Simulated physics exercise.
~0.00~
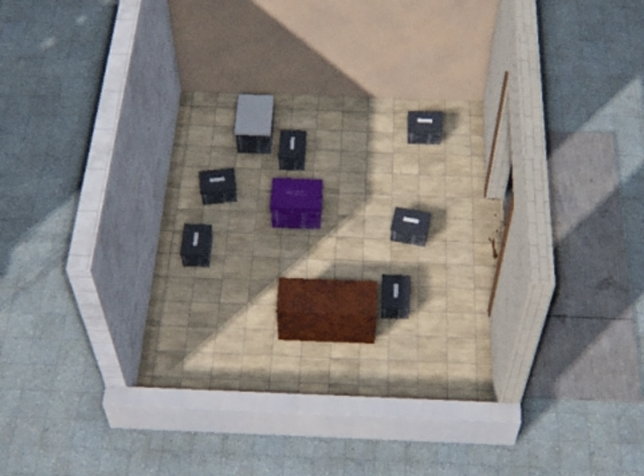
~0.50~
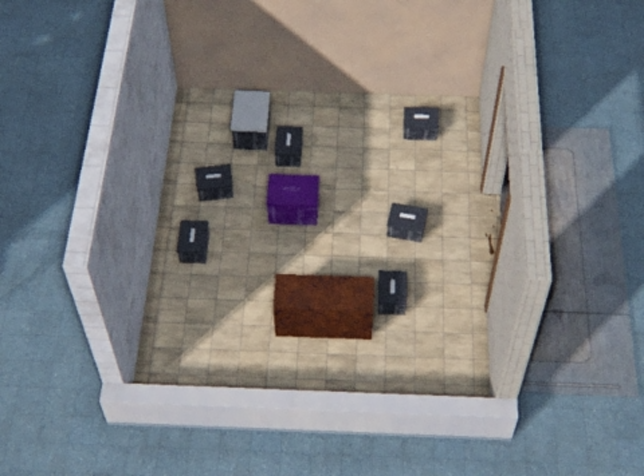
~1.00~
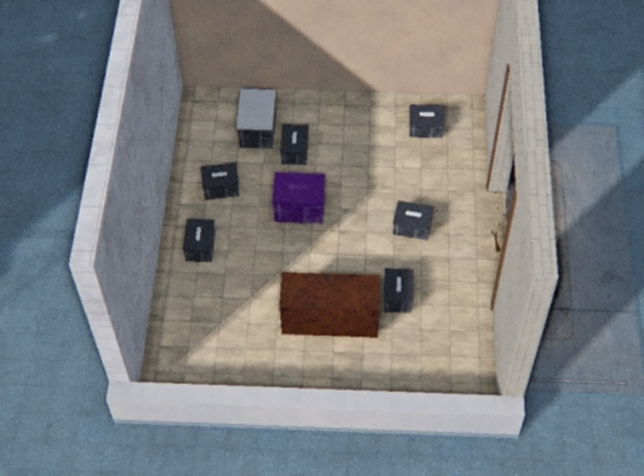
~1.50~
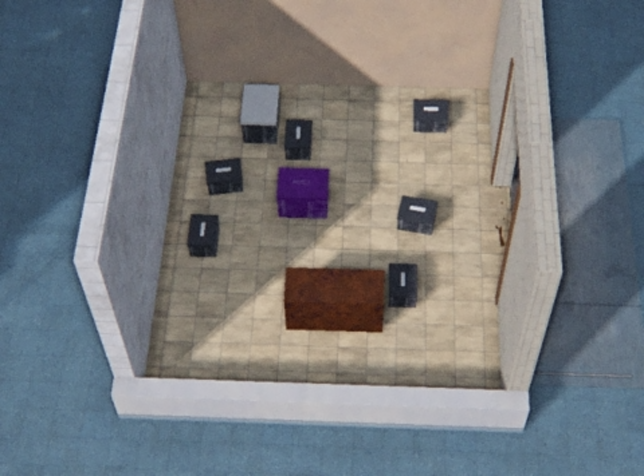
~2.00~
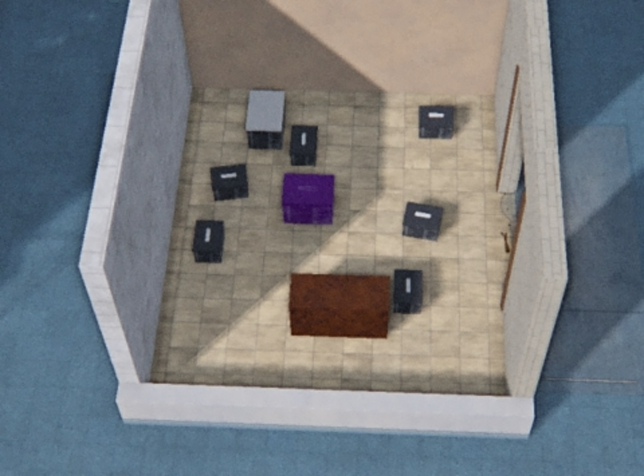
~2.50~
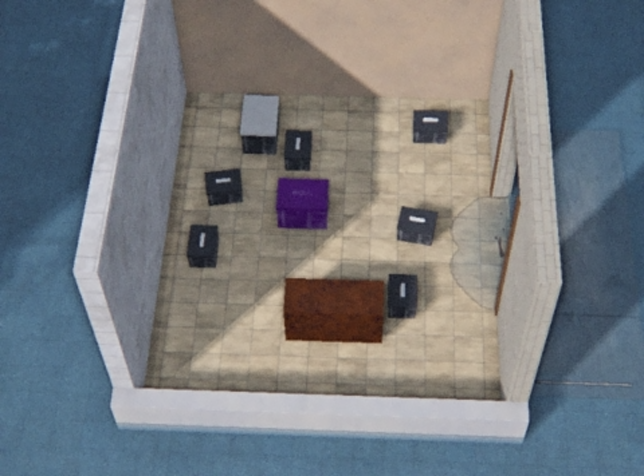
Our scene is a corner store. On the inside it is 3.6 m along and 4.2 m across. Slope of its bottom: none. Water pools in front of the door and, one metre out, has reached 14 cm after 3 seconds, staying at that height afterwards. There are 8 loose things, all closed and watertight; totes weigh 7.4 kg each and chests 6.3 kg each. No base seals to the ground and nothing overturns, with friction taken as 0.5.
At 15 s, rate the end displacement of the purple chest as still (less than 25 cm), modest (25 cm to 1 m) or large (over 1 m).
Large.
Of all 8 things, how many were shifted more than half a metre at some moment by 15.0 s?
The count comes to 7.
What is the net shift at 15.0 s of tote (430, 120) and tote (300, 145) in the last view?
Shifts: 5 cm / 140 cm.
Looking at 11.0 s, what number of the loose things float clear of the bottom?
Count: 6.
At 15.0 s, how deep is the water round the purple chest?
I'd say around 11 cm.
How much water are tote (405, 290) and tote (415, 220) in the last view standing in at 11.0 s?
Depths: Near 6 cm, then near 7 cm.
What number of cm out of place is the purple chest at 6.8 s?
Roughly 20 cm by then.
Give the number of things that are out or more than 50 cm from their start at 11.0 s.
My count gives 3.
After 3.5 s the purple chest is near (303, 193), 0.0 m from its start, aground; 0 afloat.
After 6.8 s the purple chest is near (282, 190), 0.2 m from its start, aground; 0 afloat.
After 11.0 s the purple chest is near (255, 194), 0.5 m from its start, afloat; 6 afloat.
After 15.0 s the purple chest is near (225, 272), 1.3 m from its start, afloat; 8 afloat.
